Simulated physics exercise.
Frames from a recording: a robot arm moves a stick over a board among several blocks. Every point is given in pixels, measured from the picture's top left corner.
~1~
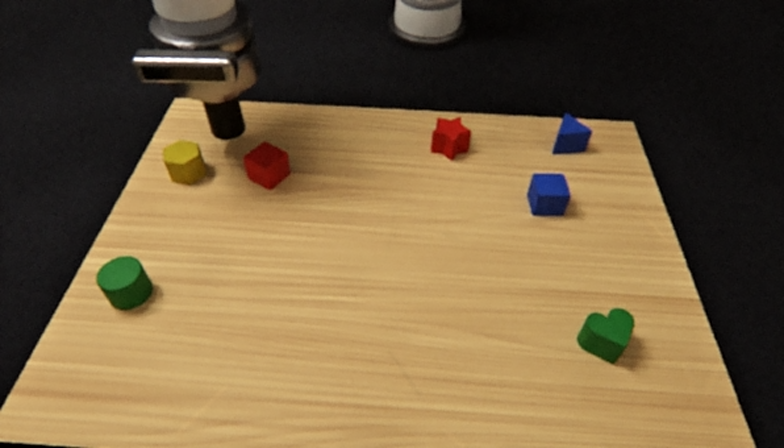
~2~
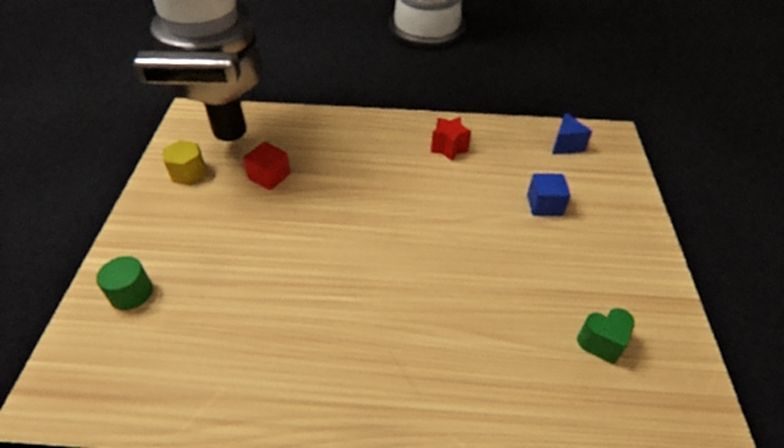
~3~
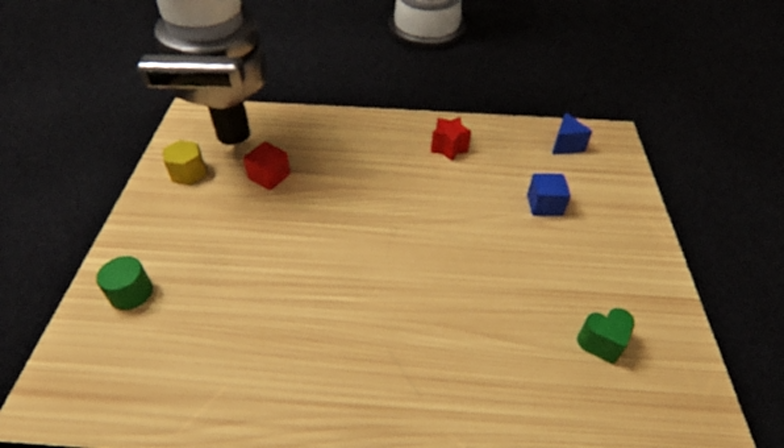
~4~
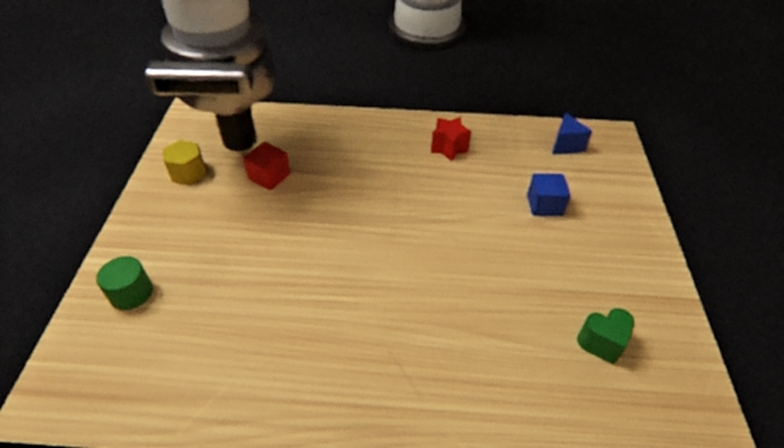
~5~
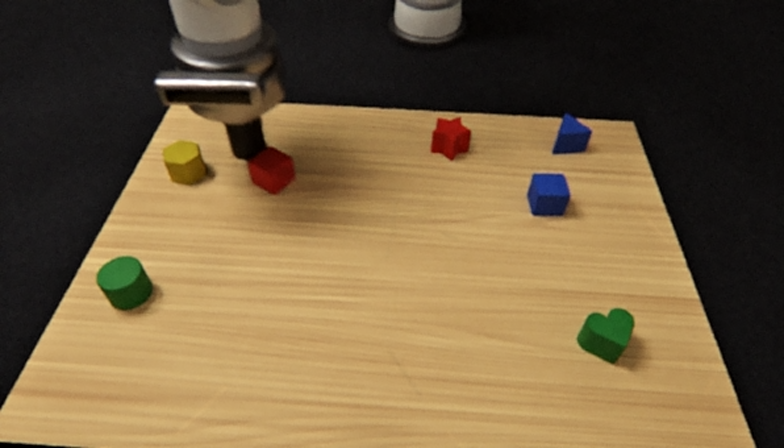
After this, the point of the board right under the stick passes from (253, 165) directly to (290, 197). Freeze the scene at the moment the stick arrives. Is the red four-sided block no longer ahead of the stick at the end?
Short answer: No.
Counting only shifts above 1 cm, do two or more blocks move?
The answer is no.
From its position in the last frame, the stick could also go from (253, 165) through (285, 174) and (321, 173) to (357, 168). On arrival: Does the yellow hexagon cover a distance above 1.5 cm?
The answer is no.
The first path, step by step. Halfway along, stick at (268, 166); red four-sided block at (289, 176).
At the end, stick at (287, 182); yellow hexagon still; red four-sided block at (309, 193).
